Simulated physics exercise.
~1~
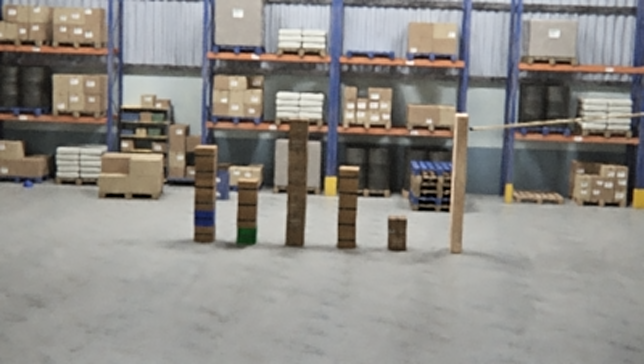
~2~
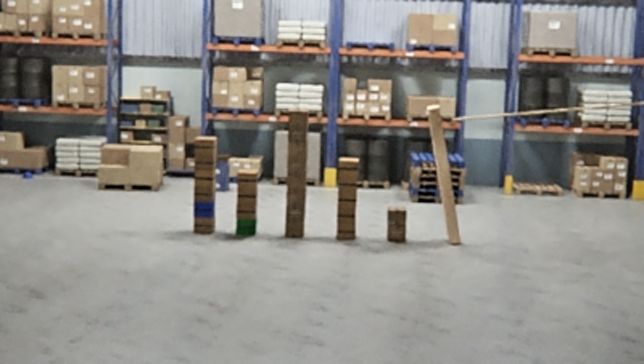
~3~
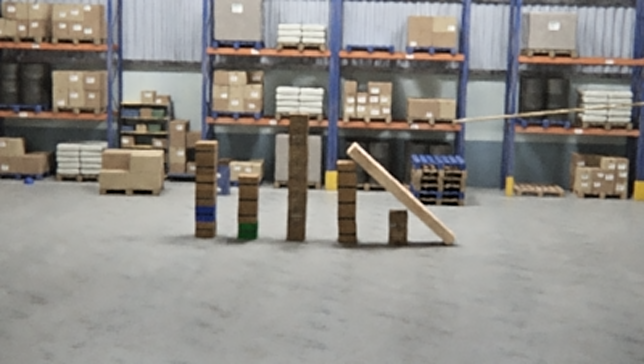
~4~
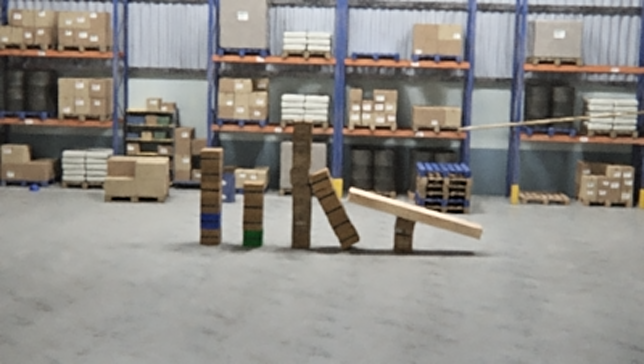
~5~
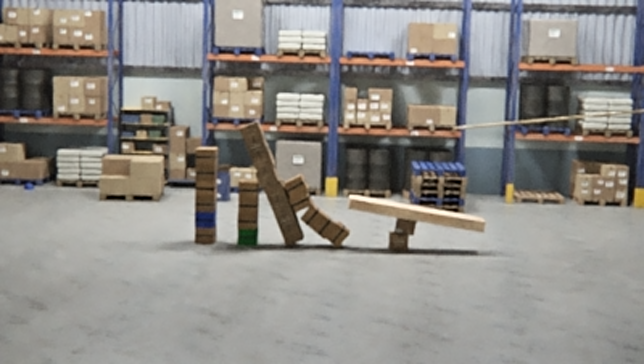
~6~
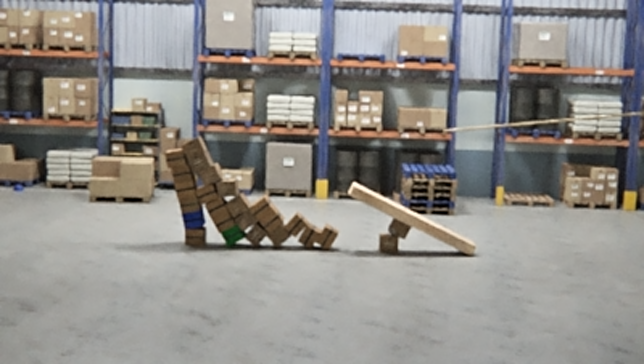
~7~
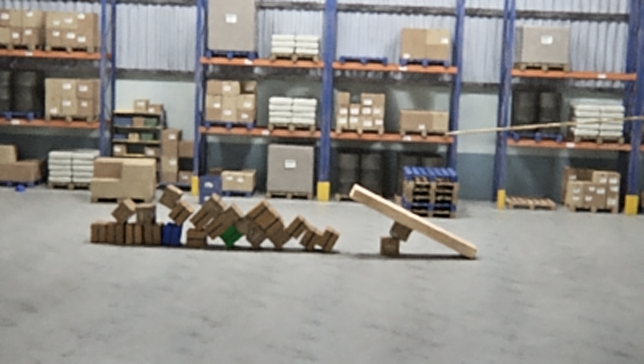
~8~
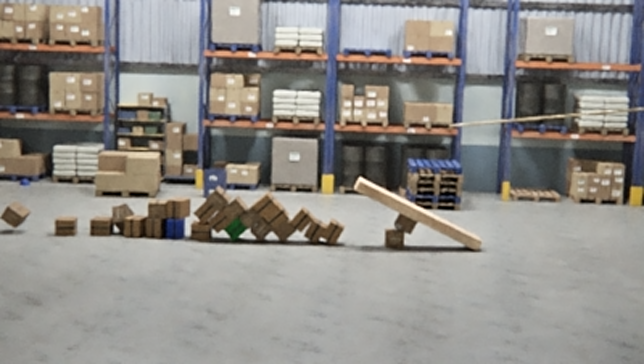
To begin with, five stacks of brown cartons, one marked with blue and another with green, stand in a row on a warehouse floor beside an upright wooden board, with a long pole reaching in from the right. The board tips left over the shortest stack and strikes the next one. As that stack topples into the tallest, the board settles across the short stack like a seesaw. The tallest leans left and breaks apart, driving the green-marked and blue-marked stacks over. Finally, cartons lie strewn leftward in a jagged line, while the board rests slanted on tilted cartons.
